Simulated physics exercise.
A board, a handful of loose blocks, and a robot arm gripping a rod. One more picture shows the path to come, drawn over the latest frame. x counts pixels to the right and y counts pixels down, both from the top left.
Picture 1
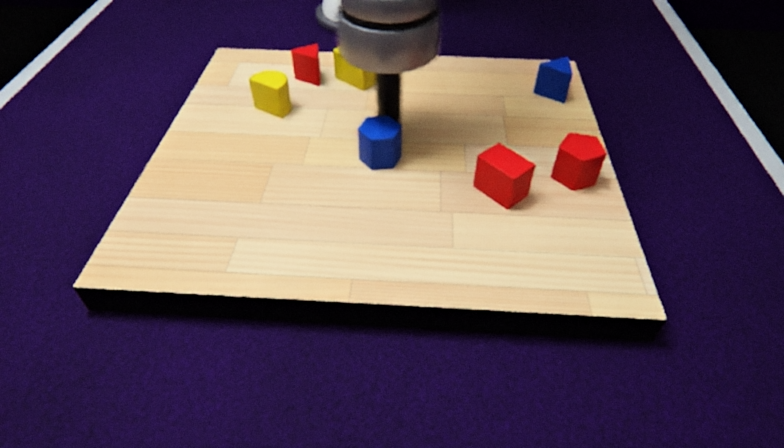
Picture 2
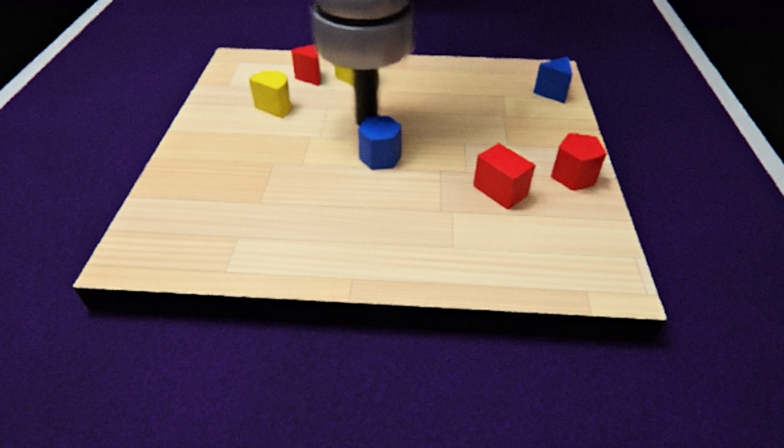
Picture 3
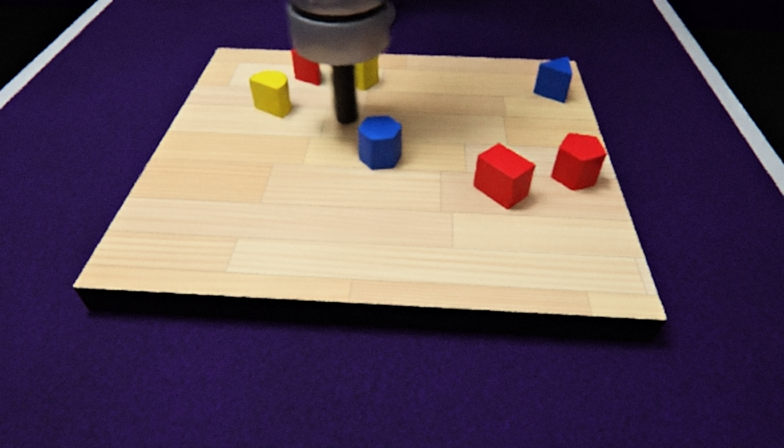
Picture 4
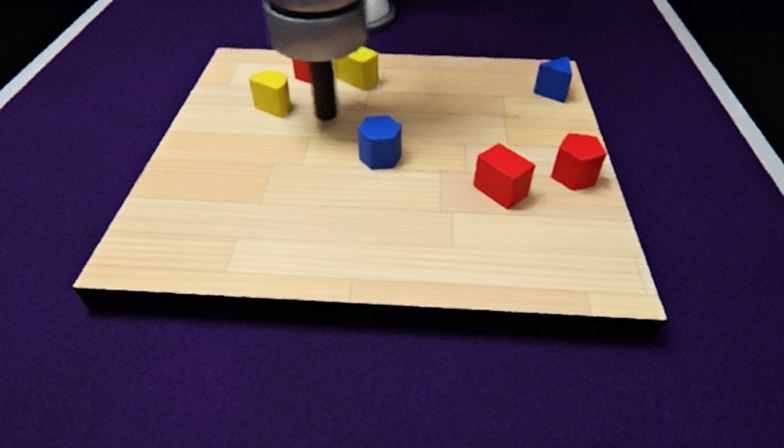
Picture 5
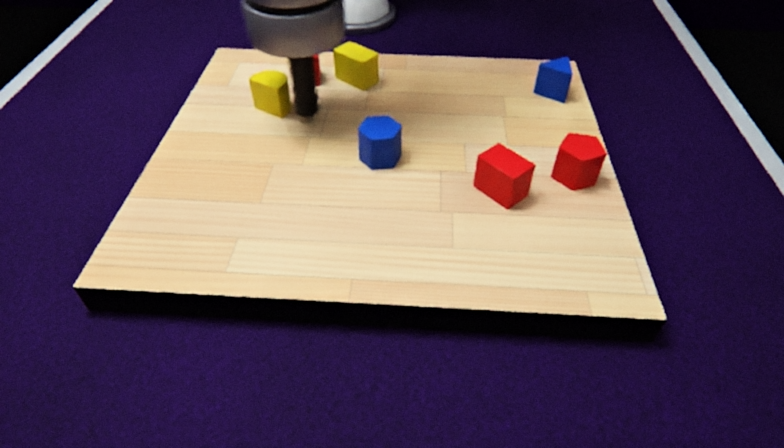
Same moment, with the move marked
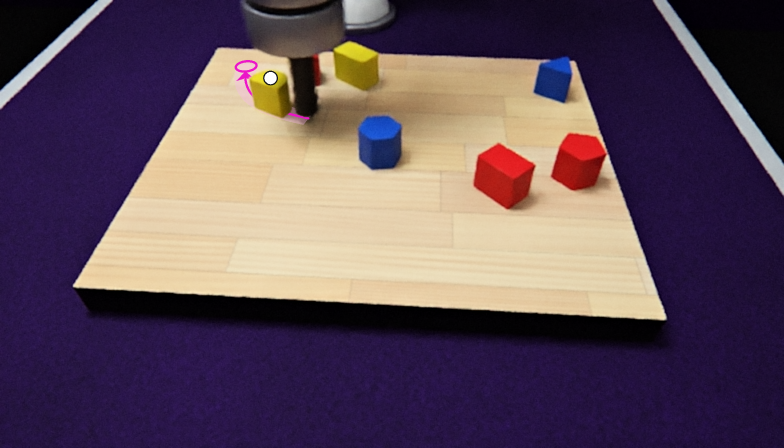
A robot arm holding a dark rod moves left above a wooden board, passing behind a blue block among scattered coloured blocks.
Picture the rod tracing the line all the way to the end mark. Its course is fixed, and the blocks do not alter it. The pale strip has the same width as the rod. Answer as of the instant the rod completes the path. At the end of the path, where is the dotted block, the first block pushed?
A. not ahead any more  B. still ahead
A
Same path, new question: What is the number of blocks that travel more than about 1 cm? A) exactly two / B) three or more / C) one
My answer is option C.
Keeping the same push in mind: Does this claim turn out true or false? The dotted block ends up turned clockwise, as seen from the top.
False
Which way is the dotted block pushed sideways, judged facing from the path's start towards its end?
Its shift is leftward.
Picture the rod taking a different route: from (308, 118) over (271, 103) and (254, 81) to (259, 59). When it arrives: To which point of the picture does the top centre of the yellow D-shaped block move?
The top centre is at (219, 58).
Path on the board, from (308, 118) via (269, 107) and (248, 88), ending at (246, 66); the dot is on the yellow D-shaped block.
On the path given first. One third of the way, rod at (268, 100); yellow D-shaped block at (244, 68), turned 15° clockwise.
Two thirds of the way, rod at (246, 80); yellow D-shaped block at (218, 52).
At the end, rod at (245, 59); yellow D-shaped block at (210, 47), turned 40° anticlockwise; red three-sided block in place.
